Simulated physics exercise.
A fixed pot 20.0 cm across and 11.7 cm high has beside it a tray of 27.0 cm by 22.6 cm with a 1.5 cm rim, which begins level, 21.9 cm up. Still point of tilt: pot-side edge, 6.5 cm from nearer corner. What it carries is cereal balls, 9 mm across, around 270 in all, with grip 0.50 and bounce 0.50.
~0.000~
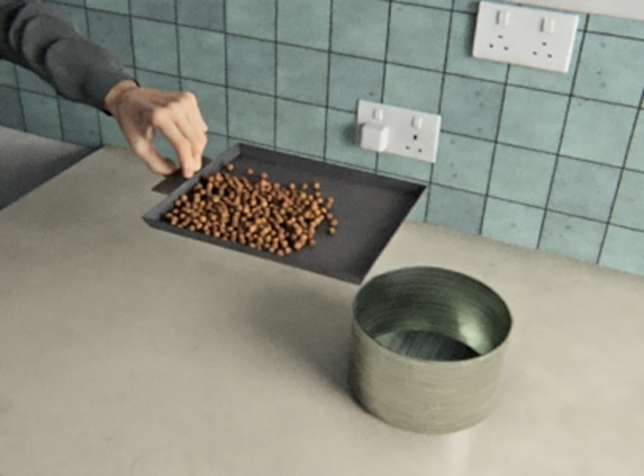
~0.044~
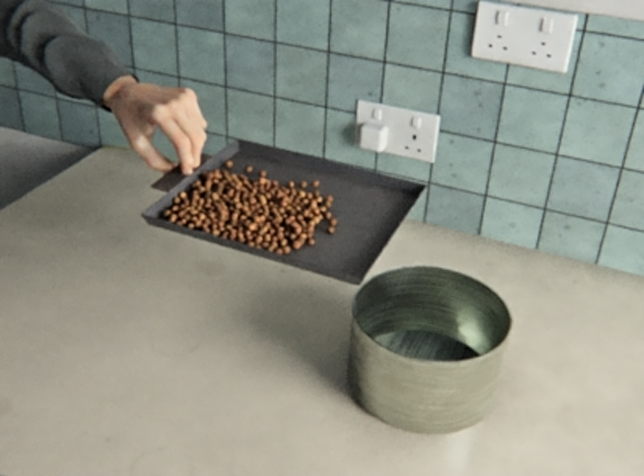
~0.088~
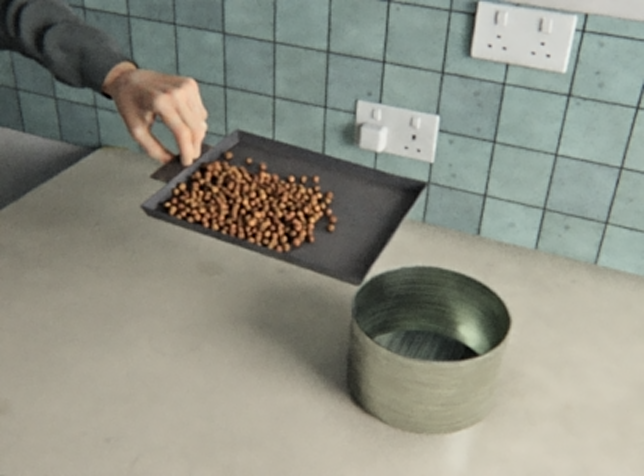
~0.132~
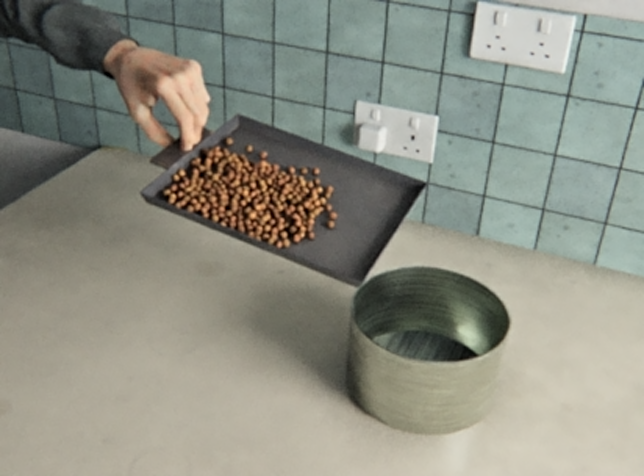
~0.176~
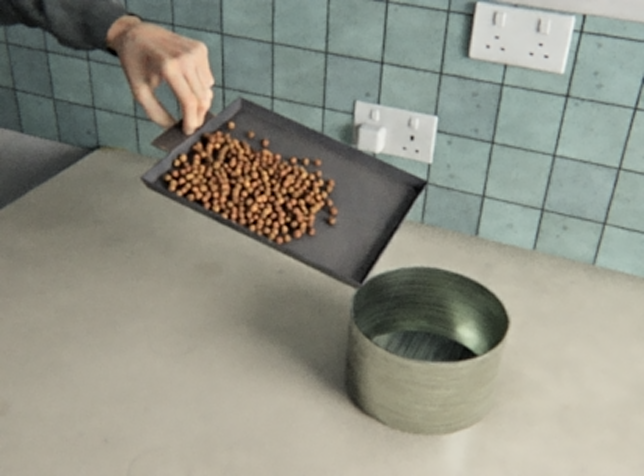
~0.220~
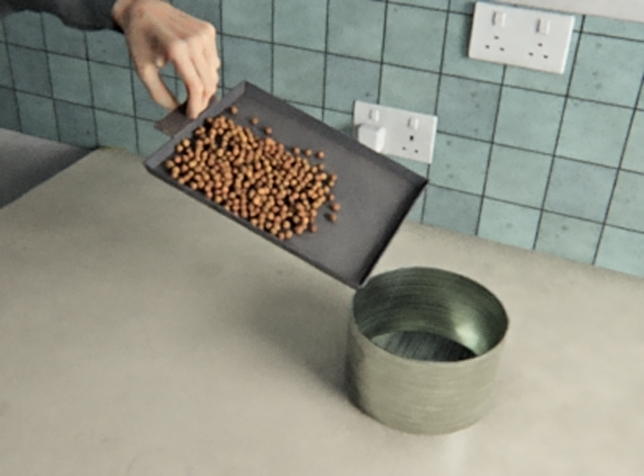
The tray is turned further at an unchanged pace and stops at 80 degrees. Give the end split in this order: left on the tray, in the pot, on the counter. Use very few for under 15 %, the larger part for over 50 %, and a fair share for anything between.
Tray: Very few, pot: A fair share, counter: The larger part.
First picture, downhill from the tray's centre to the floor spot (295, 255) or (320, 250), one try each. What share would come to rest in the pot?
Approximately 0 percent, then 5 percent.
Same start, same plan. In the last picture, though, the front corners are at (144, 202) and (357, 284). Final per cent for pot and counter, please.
Pot 0; counter 100.
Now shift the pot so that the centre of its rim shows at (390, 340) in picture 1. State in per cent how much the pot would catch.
Roughly 85 percent would end up there.
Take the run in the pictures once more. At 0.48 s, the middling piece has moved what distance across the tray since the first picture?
Roughly 6 cm.
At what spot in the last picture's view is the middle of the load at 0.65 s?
I reckon close to (381, 270).
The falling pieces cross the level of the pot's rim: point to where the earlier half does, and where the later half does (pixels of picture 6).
Near (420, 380) at first, near (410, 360) afterwards.
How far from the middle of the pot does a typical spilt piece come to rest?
Some 20 cm, give or take.
After 0.48 s, tilt 50 degrees; the tray holds 100 %, the pot 0 %.
Then, at 0.65 s, tilt 70 degrees; the tray holds 70 %, the pot 0 %.
Then, at 0.95 s, tilt 80 degrees; the tray holds 0 %, the pot 30 %.
In the end, at 1.7 s, tray 0 %, pot 30 %, counter 70 %.
